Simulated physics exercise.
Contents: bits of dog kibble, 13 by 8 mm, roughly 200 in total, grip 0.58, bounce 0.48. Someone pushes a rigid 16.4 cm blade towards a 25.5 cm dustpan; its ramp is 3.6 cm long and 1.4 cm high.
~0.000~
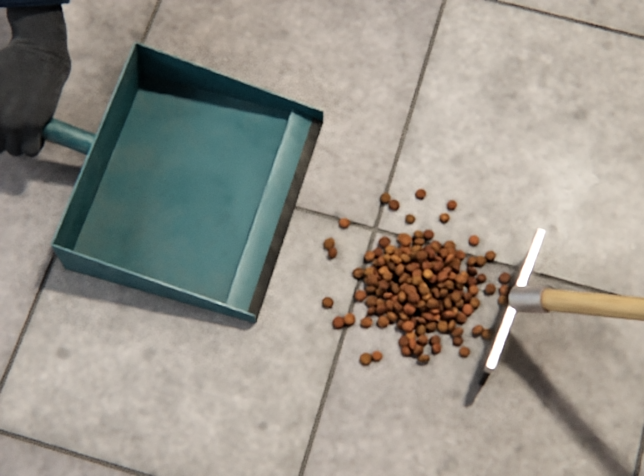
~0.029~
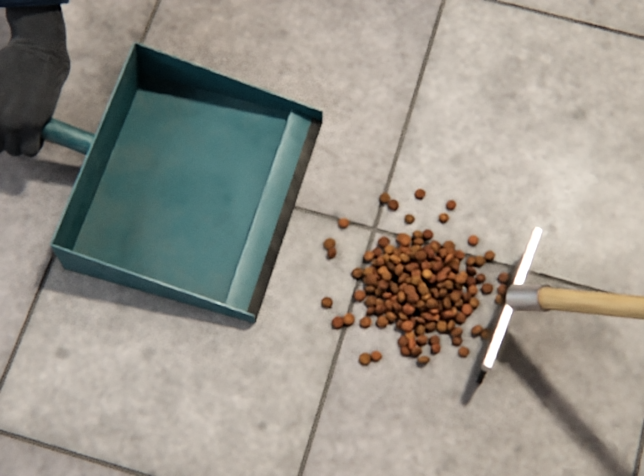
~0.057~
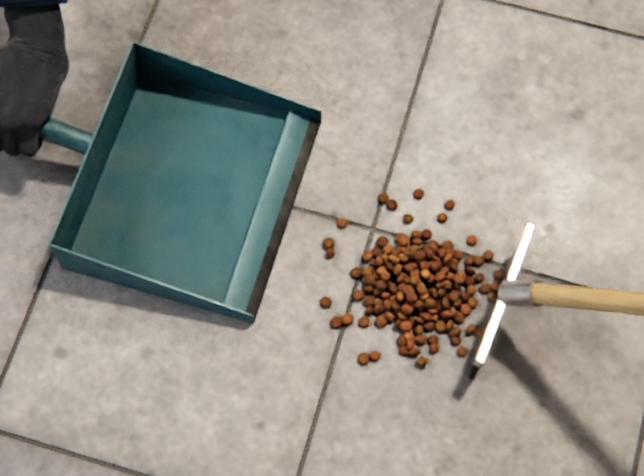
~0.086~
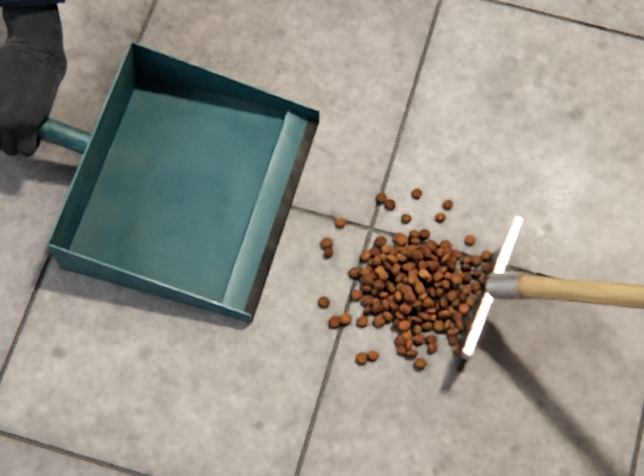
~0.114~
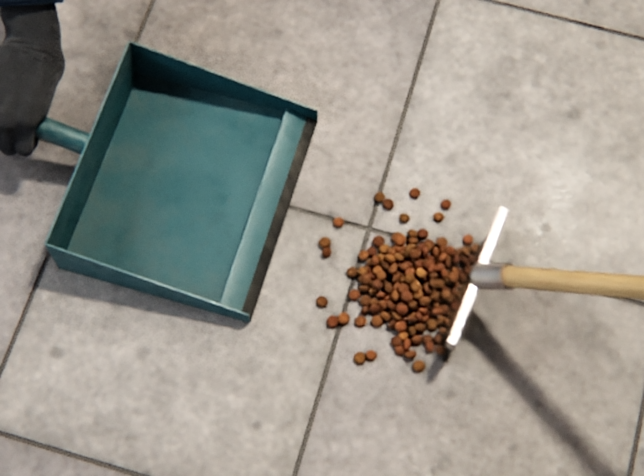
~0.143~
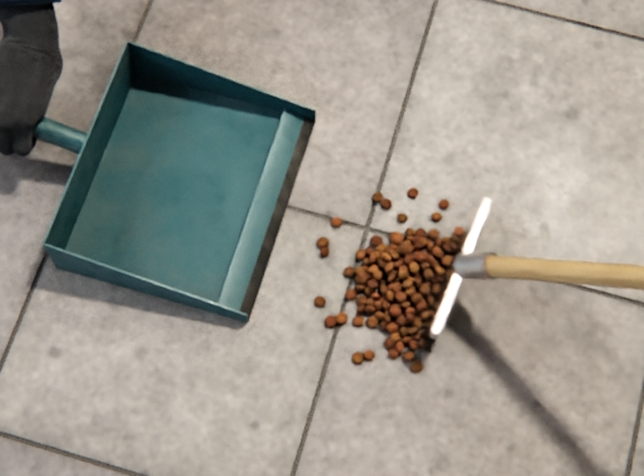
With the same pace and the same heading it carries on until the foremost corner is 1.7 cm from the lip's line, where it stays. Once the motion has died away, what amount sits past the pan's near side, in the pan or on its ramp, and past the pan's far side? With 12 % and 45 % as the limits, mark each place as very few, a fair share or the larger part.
My call: Past the pan's near side: Very few; in the pan or on its ramp: A fair share; past the pan's far side: Very few.
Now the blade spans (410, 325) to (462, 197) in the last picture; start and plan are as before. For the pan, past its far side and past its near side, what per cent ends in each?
You'd see pan at 45, far at 0 and near at 5.
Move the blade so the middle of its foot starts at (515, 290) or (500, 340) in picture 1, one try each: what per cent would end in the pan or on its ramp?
About 30 and 35 per cent.
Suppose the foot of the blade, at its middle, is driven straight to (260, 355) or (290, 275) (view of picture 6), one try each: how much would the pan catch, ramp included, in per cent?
Some 10 and 35 per cent.
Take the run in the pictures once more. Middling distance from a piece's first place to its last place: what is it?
16 cm or so.
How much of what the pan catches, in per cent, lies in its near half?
Something like 30 in a hundred.
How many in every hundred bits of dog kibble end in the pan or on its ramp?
About 35 per cent.
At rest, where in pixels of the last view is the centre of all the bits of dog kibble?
Centre at rest: Approx. (289, 207) px.
After 0.30 s, middle of the blade 11 cm from the lip; 0 % over the lip, far side 0 %, near side 0 %.
After 0.41 s, middle of the blade 5 cm from the lip; 5 % over the lip, far side 0 %, near side 0 %.
Then, at 0.65 s, middle of the blade 3 cm from the lip; 35 % over the lip, far side 0 %, near side 5 %.
In the end, at 1.1 s, near side 5 %, pan 35 %, far side 0 %, in front of the lip or behind the blade 60 %.
